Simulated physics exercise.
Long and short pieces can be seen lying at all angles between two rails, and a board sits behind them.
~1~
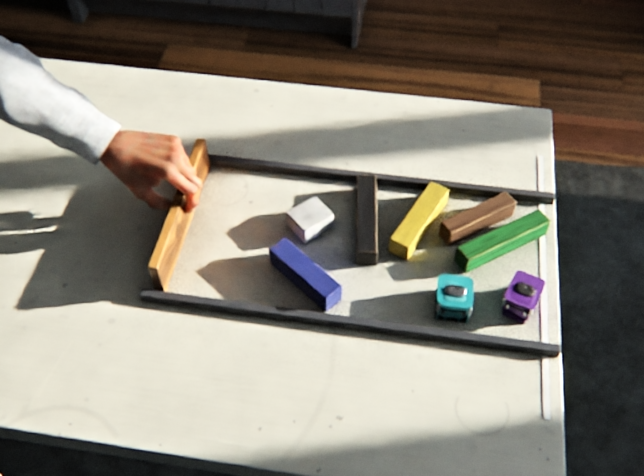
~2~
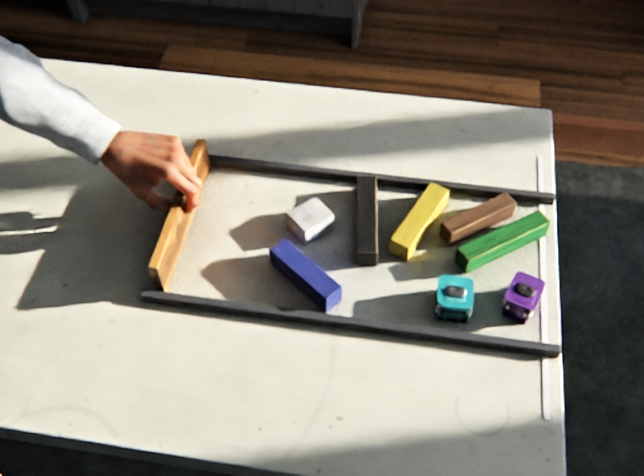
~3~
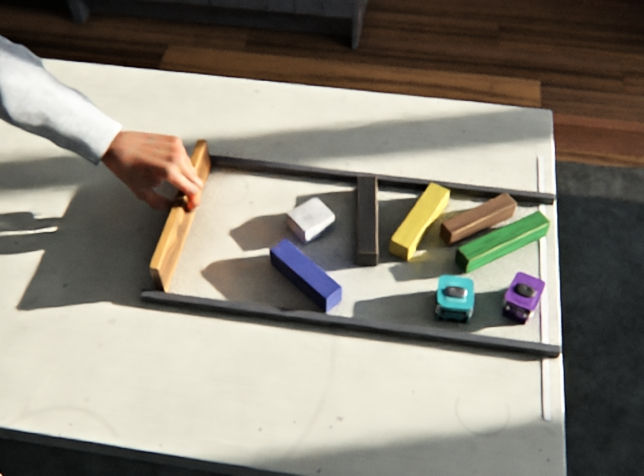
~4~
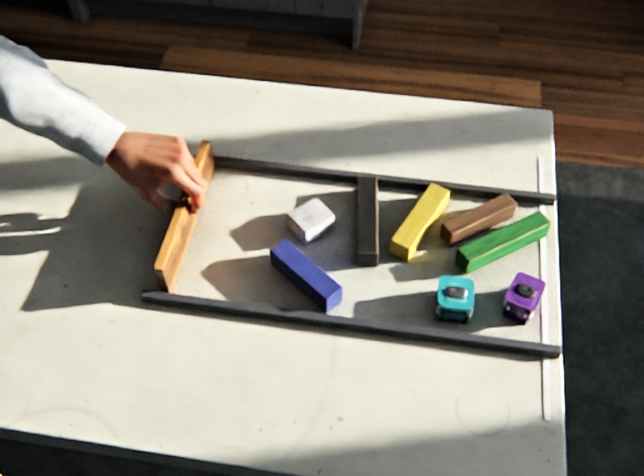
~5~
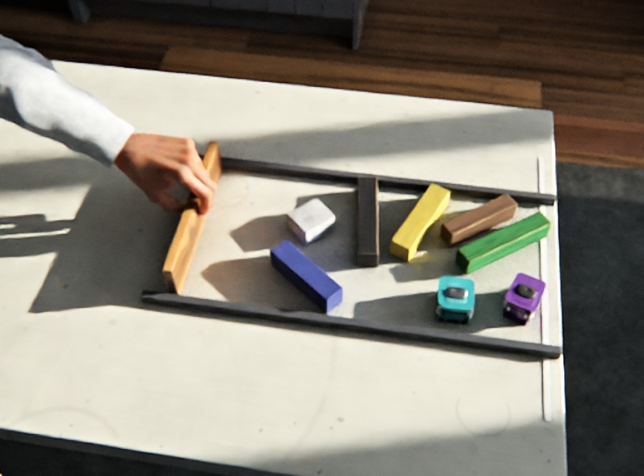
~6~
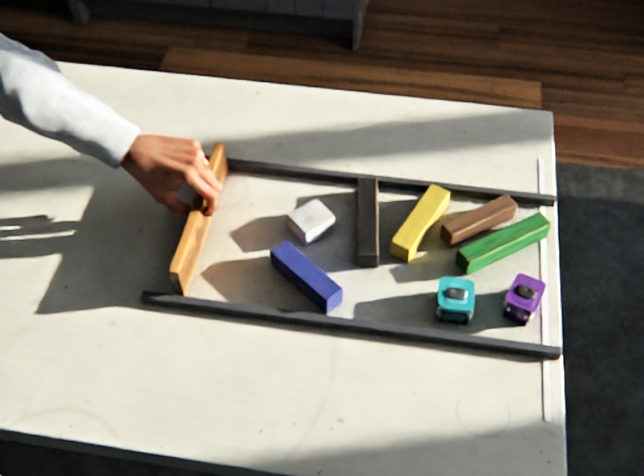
A hand holding still, then sliding an orange board slightly right between dark rails, with scattered coloured blocks lying unmoved.
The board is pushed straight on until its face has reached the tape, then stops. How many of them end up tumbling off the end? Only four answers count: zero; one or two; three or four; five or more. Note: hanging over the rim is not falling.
I expect at least five of them will drop off.
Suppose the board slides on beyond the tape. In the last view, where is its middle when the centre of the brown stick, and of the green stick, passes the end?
The middle is at (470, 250) when it's the brown stick, and at (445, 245) when it's the green stick.
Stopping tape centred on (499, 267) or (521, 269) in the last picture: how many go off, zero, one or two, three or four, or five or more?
One after the other: 3 or 4, then at least five.
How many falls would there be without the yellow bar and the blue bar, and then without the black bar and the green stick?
In the first try 6, in the other 5.
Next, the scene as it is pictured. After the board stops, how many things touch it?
The number is 1.
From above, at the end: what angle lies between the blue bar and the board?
Misalignment: Close to 0°.
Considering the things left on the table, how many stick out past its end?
The total would be 1.
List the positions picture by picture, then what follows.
In the first picture, purple case (523, 297); green stick (503, 241); brown stick (478, 218); board (182, 212); tape (543, 270).
In the second picture, green stick (503, 241); blue bar (305, 275).
In the third picture, brown stick (478, 220); white block (311, 220).
In the fourth picture, purple case (523, 298); black bar (367, 220).
In the fifth picture, green stick (504, 242); yellow bar (420, 222).
In the sixth picture, purple case (524, 300); green stick (504, 243); brown stick (479, 221); board (201, 216); tape (544, 272).
Early on, none off yet; purple case at rest near (524, 300); green stick at rest near (504, 243); brown stick at rest near (479, 221).
A while later, none off yet; purple case at rest near (524, 300); green stick travelled a little near (518, 245); brown stick travelled a little near (505, 224).
Further along, one off so far; purple case travelled about its own width near (568, 320); green stick in the air near (568, 366); brown stick leaning well over near (578, 248).
Finally, the number that fall off is five or more; lost, white block, black bar, yellow bar, turquoise case, brown stick, green stick and purple case.
